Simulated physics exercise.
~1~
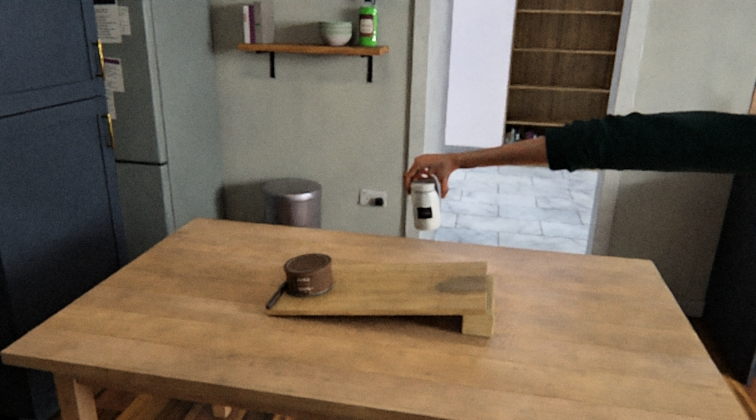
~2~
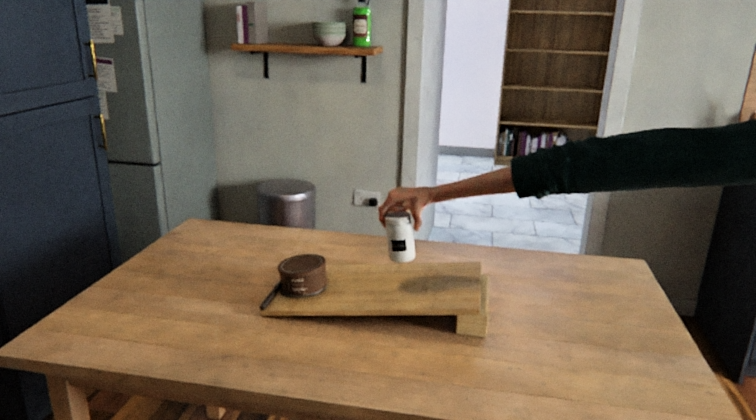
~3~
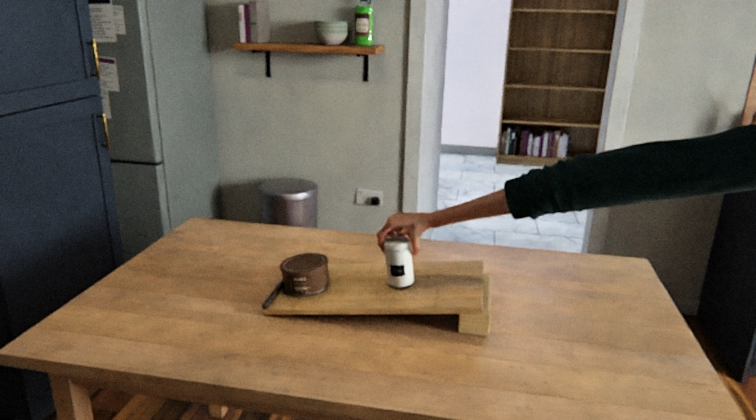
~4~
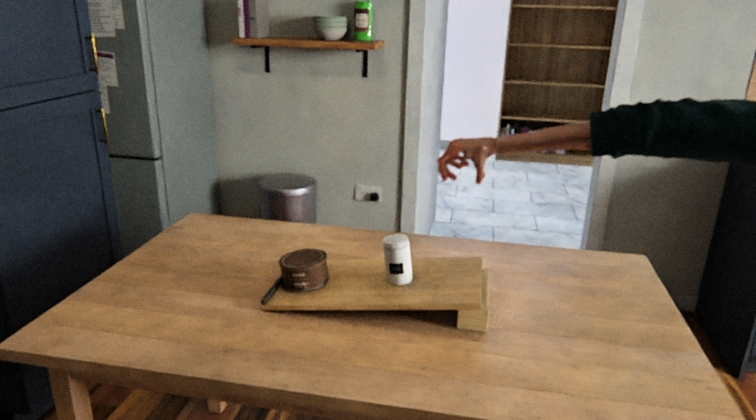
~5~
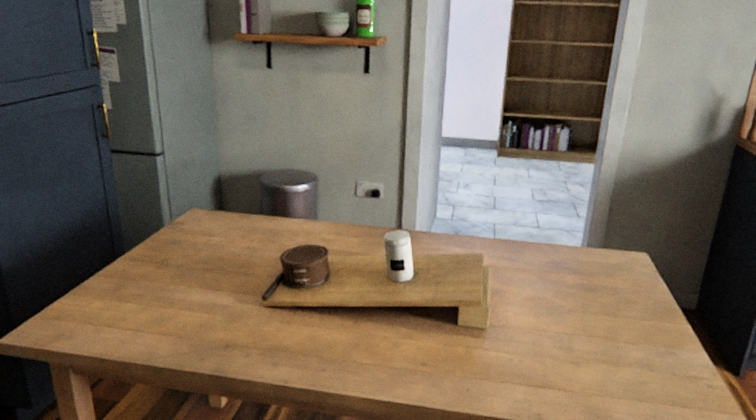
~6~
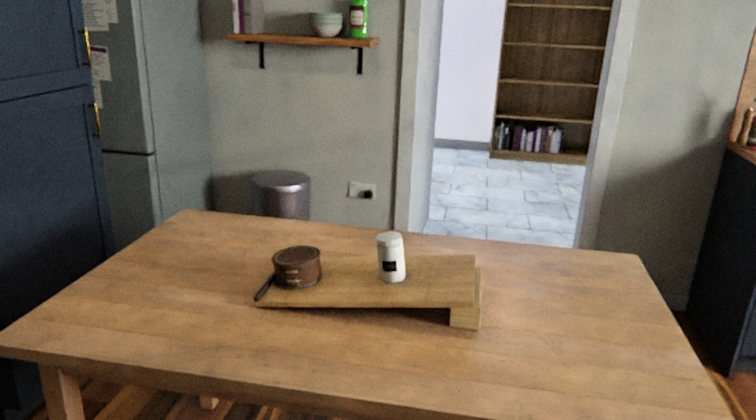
A white jar is lowered by a hand onto a sloping board and stays put.
